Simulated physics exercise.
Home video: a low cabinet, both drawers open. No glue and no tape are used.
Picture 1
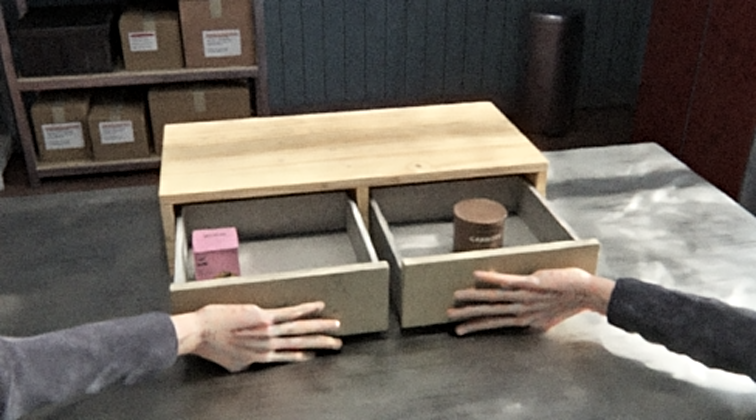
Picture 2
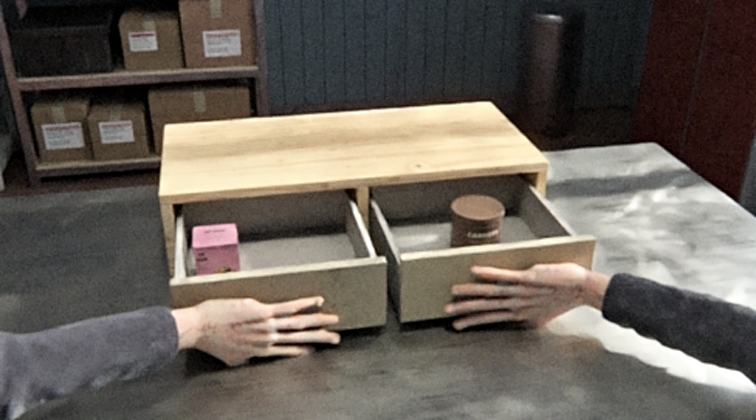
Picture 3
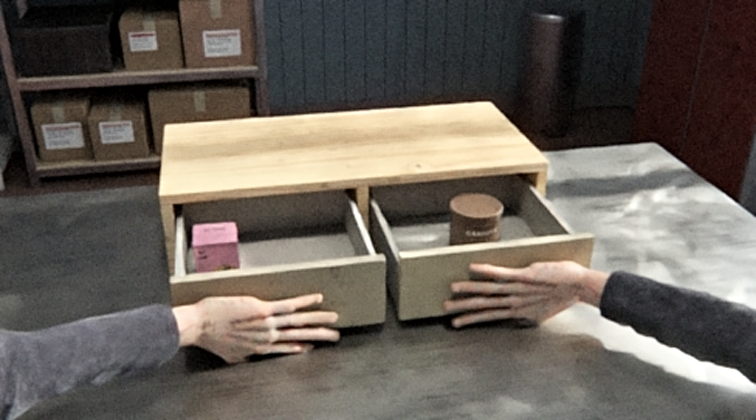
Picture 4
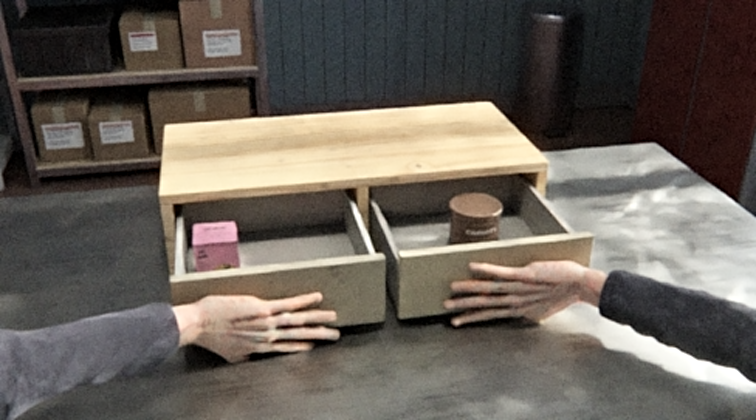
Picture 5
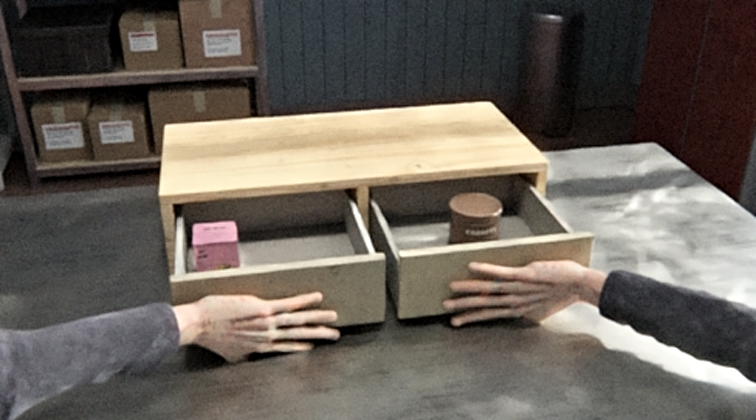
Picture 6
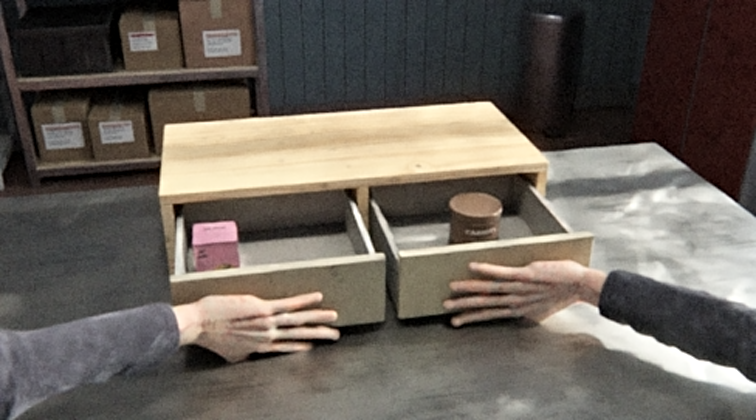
Two hands rested against the fronts of two open drawers in a low wooden cabinet, nudging them in very slightly before staying still, with a pink carton on the left and a brown tin on the right.
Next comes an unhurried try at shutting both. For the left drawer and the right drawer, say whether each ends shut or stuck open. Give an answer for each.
The left drawer is most likely going to slide home; the right drawer is most likely going to slide home.
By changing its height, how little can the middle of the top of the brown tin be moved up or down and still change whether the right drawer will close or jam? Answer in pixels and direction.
Shift approx. 12 px, direction up.
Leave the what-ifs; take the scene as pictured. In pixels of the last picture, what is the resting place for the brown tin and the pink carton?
In the last picture, the brown tin sits at (437, 169) while the pink carton sits at (214, 189).
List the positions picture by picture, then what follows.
In the first picture, left drawer (275, 259) wide open; right drawer (472, 239) wide open; pink carton (217, 259).
In the second picture, right drawer (469, 235) wide open; brown tin (476, 229).
In the third picture, left drawer (274, 253) wide open; chest (348, 179).
In the fourth picture, right drawer (468, 232) wide open; pink carton (217, 252).
In the fifth picture, left drawer (273, 252) wide open; brown tin (474, 227).
In the sixth picture, left drawer (273, 252) wide open; right drawer (468, 232) wide open; chest (348, 179).
Then, 0.50 s on from there, left drawer about half in; right drawer about half in.
In the end, the left drawer goes all the way in; the right drawer goes all the way in.
